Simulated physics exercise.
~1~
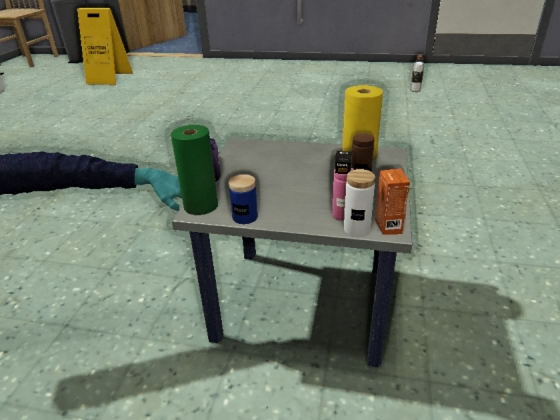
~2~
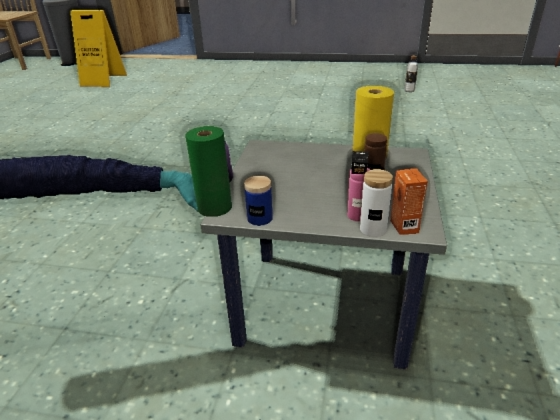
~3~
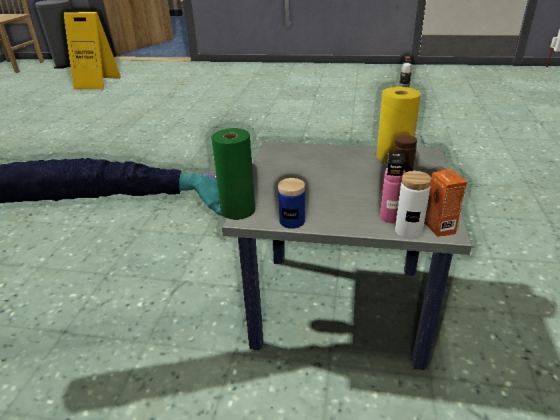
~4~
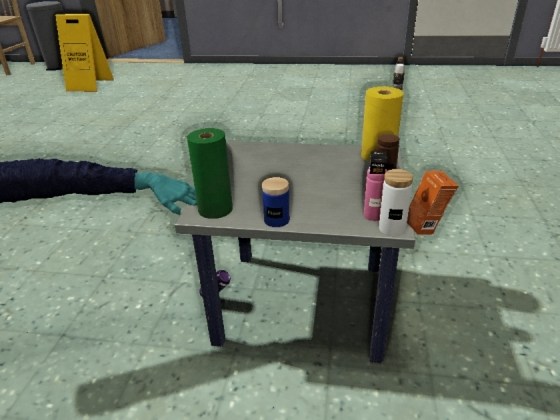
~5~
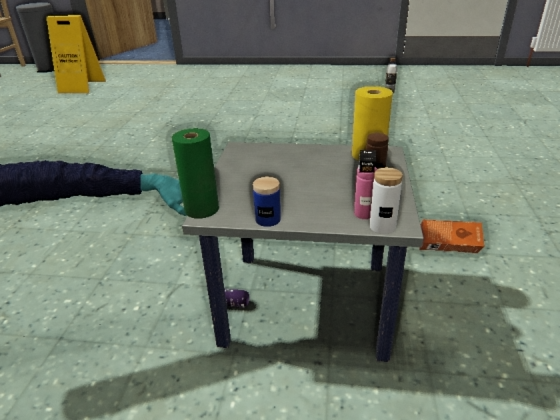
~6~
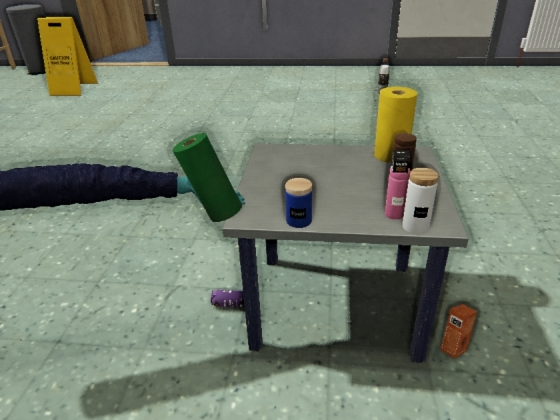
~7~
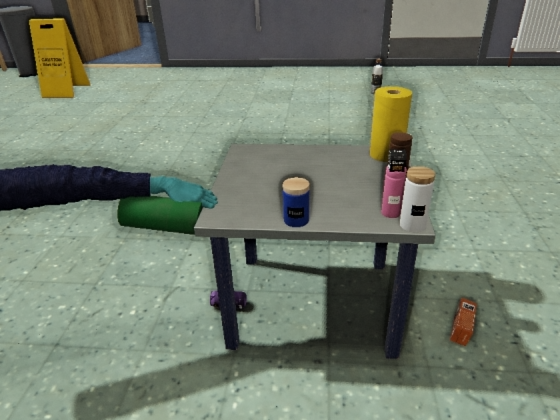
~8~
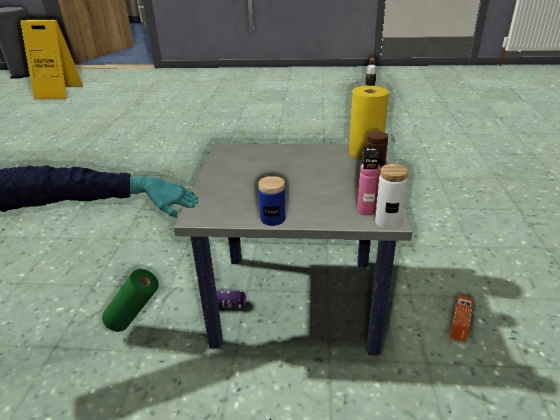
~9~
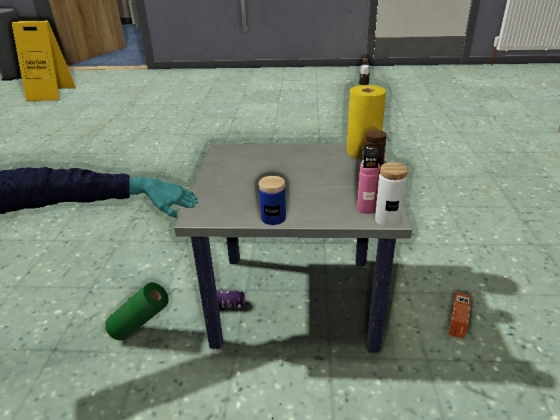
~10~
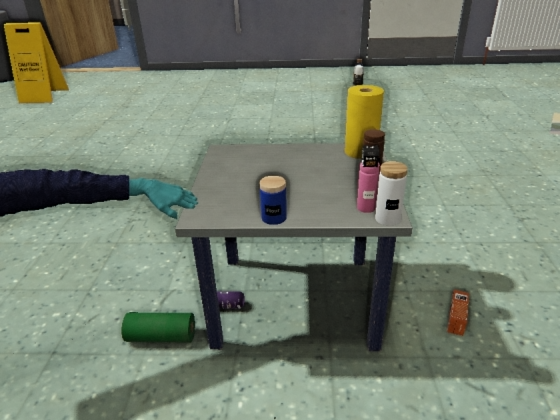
Tiled room, side table jerking right and left beside a gloved hand, purple can, orange carton, then green roll falling to floor.
